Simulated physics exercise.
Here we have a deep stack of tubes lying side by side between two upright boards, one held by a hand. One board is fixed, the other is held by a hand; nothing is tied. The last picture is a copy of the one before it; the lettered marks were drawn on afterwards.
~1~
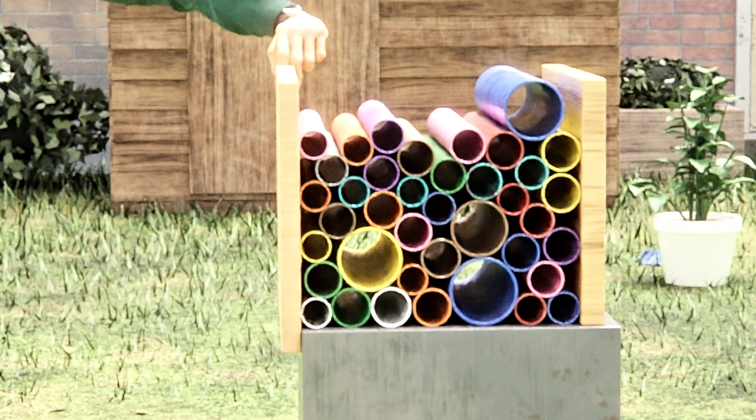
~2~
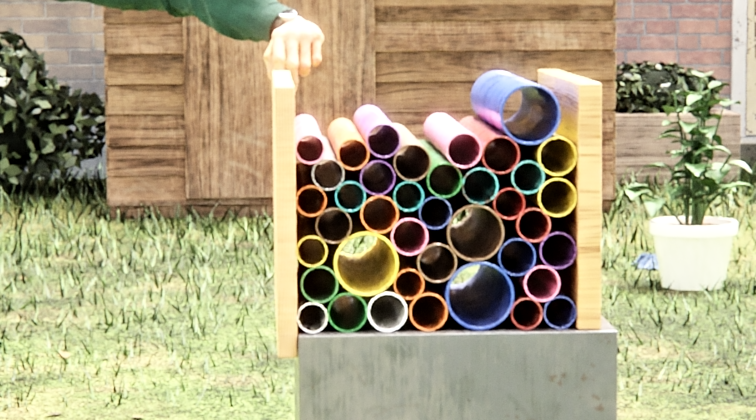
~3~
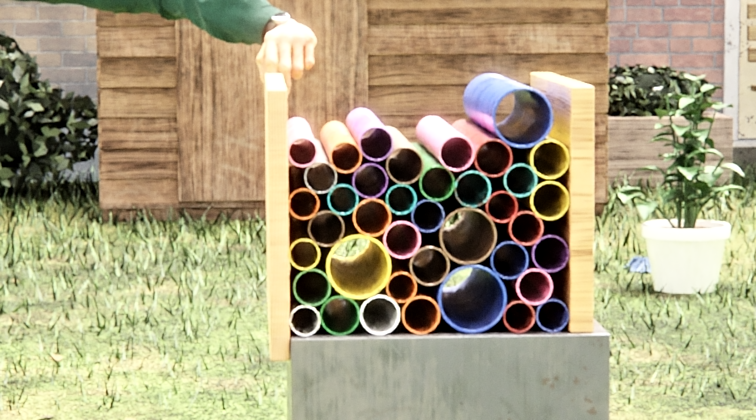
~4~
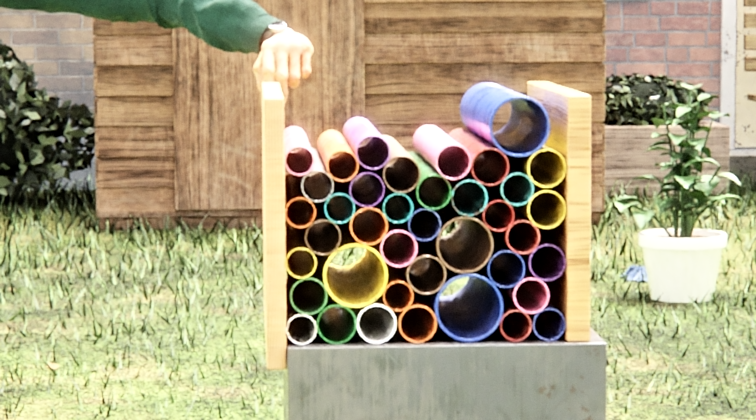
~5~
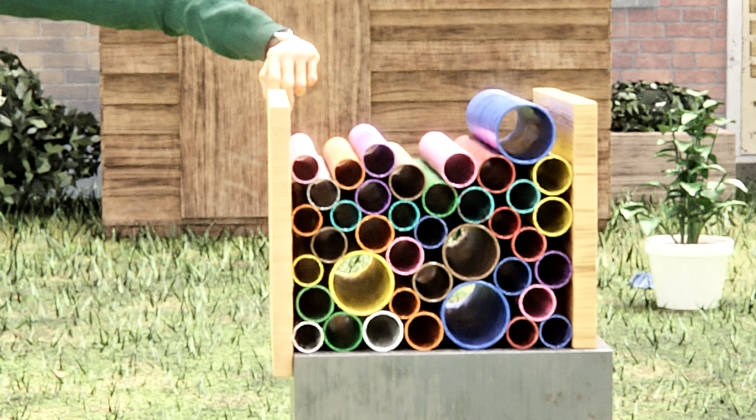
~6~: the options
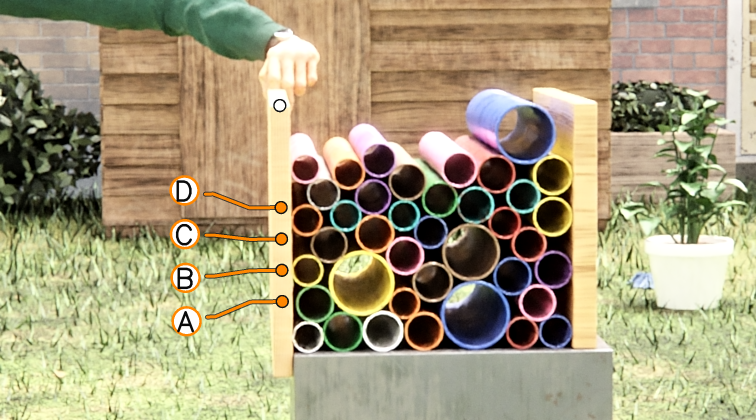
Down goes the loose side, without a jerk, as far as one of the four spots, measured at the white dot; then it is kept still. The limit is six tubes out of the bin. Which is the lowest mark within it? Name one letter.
The last mark within the limit is B.
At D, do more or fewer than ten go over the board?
It loses fewer than ten.
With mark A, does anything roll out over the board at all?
Yes, at A.
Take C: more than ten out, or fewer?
It loses fewer than ten.
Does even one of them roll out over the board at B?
At B: Yes.
On the marked copy, A at (282, 301); B at (282, 271); C at (281, 239); D at (281, 208); the white dot at (280, 106).
Taking B. A third of the way, top of the board (291, 179).
Two thirds of the way, top of the board (292, 262).
When it is over, top of the board (292, 269), five out over the board.
As for the rest, A more than six out over the board; C one out over the board; D none out over the board.
